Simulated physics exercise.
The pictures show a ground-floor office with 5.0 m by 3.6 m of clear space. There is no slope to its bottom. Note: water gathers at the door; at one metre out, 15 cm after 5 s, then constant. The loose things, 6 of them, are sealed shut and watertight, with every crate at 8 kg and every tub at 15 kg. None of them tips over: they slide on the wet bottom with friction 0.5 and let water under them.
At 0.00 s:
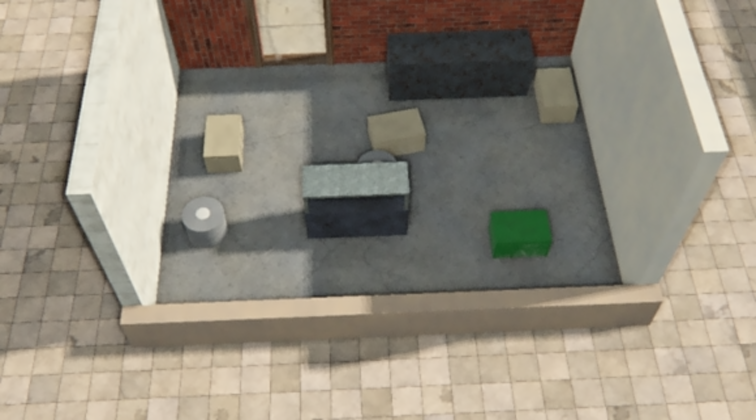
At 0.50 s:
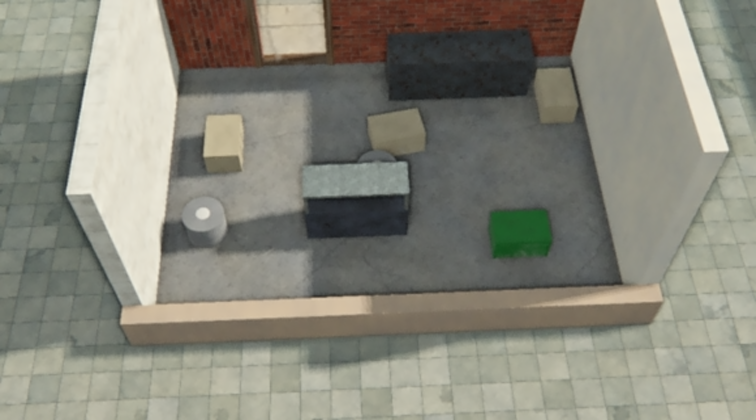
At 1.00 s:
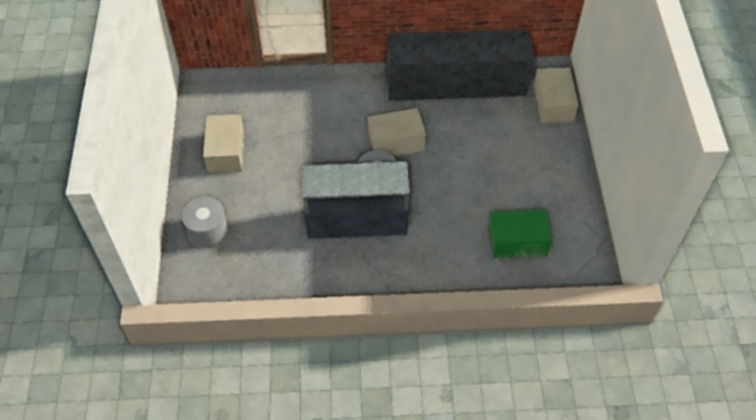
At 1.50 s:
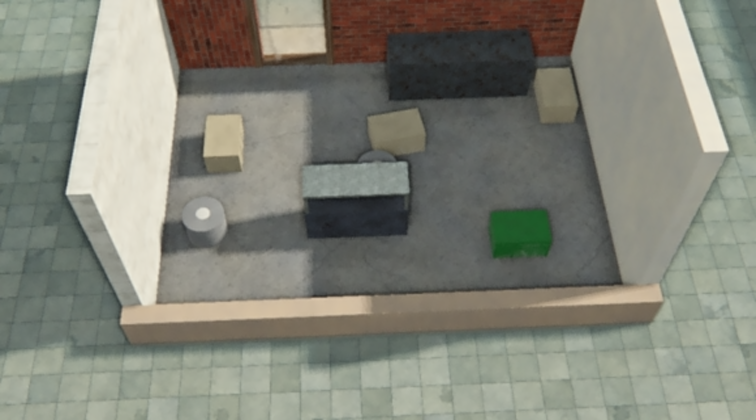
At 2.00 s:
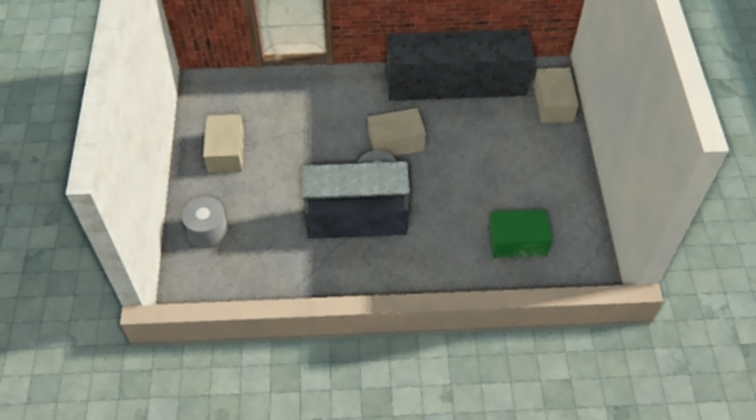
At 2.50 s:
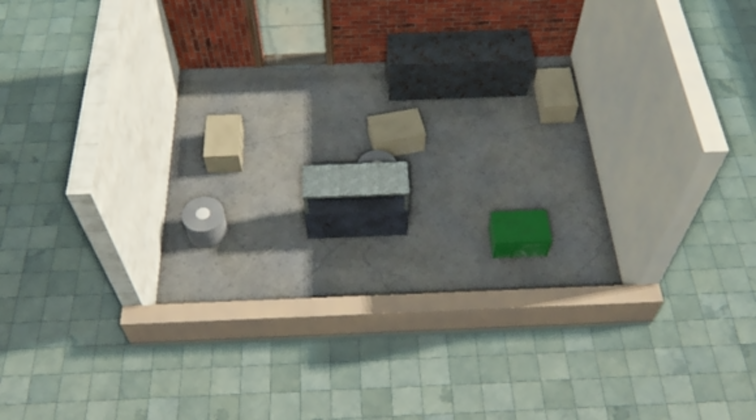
To begin with, a green crate, pale boxes, a round grey tub and dark furniture sit on the grey floor of an open-topped room, with beige paving outside. The paving then turns a greenish grey-blue, its tint gradually deepening, while nothing in the room shifts.
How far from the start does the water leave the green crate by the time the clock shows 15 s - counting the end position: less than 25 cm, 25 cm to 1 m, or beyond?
It is displaced little.
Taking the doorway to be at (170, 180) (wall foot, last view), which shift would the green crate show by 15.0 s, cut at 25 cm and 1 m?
Note: Green crate essentially stationary.
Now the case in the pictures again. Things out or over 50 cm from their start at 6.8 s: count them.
The number by then is 0.
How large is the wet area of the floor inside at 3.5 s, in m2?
Roughly 1.0 m2.
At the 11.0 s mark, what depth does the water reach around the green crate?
Roughly 1 cm.
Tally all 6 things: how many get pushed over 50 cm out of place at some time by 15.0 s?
Total: 2.
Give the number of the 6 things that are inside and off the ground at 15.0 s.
Tally: 3 of them.
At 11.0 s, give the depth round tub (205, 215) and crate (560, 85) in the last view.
Around 7 cm and 1 cm.
After 3.5 s the green crate is near (521, 226), 0.0 m from its start, aground; 0 afloat.
After 6.8 s the green crate is near (521, 226), 0.0 m from its start, aground; 0 afloat.
After 11.0 s the green crate is near (521, 226), 0.0 m from its start, aground; 1 afloat.
After 15.0 s the green crate is near (522, 226), 0.0 m from its start, afloat; 3 afloat.
